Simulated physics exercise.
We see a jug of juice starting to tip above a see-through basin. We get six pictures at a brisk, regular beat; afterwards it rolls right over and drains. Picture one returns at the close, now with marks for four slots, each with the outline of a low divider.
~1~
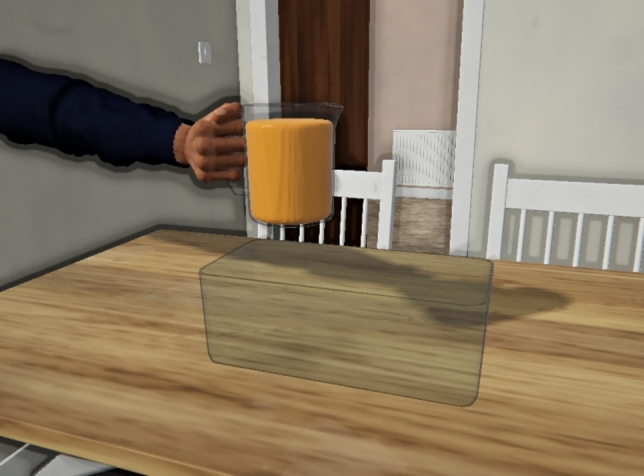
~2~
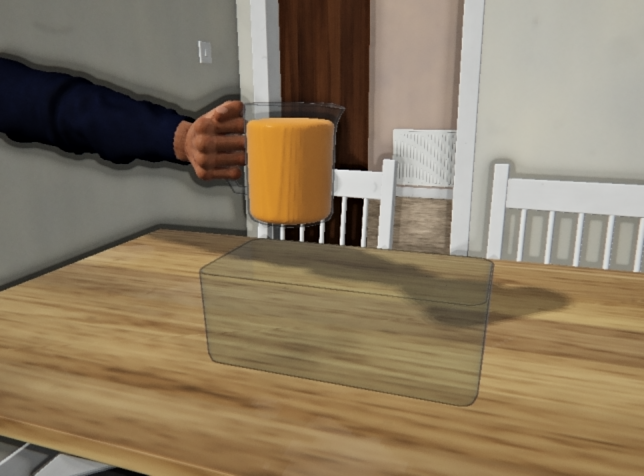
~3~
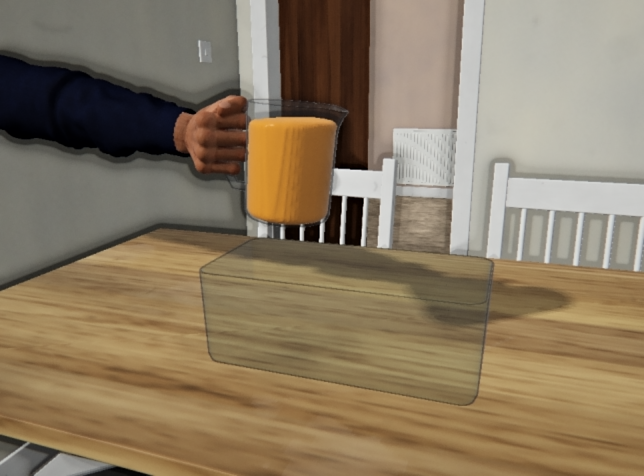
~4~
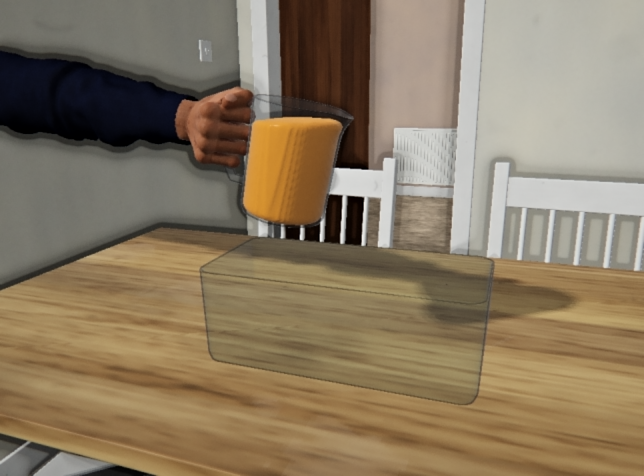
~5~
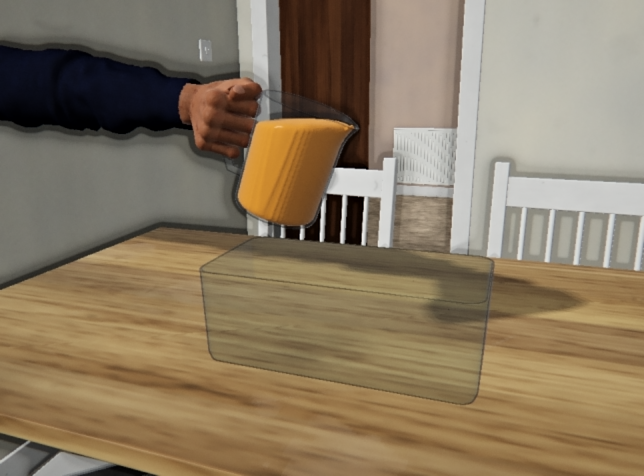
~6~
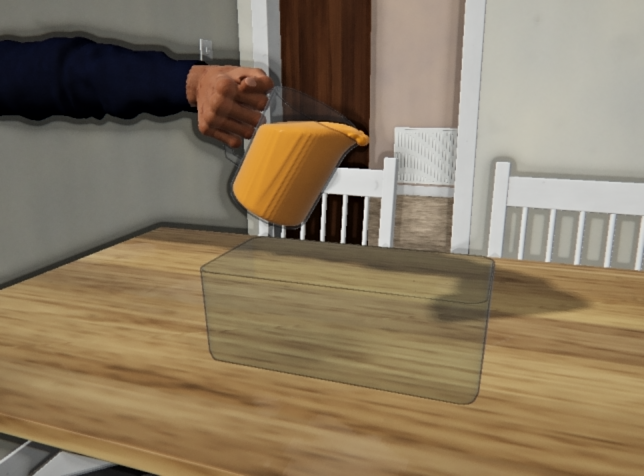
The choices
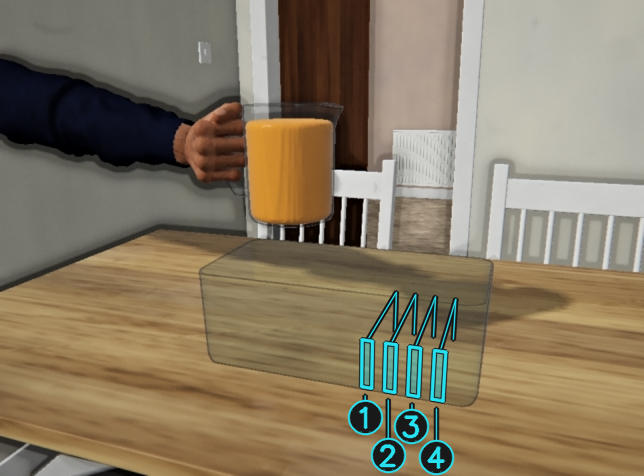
In a room with grey walls, white chairs and a brown door, a still camera looks slightly down across a wooden table. A see-through rectangular basin sits on the table, and above it a dark-blue-sleeved arm reaches from the left, its hand holding a clear jug of orange juice. The hand first keeps the jug upright, then rises slightly and tilts it rightward until juice just crosses the lip.
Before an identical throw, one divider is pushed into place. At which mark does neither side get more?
Slot 2 does it best.
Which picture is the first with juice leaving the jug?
Picture 6.
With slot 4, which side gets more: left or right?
The left one.
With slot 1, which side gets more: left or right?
The right one.
On the marked copy, 1 at (365, 395); 2 at (388, 399); 3 at (411, 404); 4 at (436, 408).
With 1, about 12 % ends left of the wall and 87 % right of it.
With 2, about 45 % ends left of the wall and 54 % right of it.
With 3, about 86 % ends left of the wall and 13 % right of it.
With 4, about 96 % ends left of the wall and 2 % right of it.
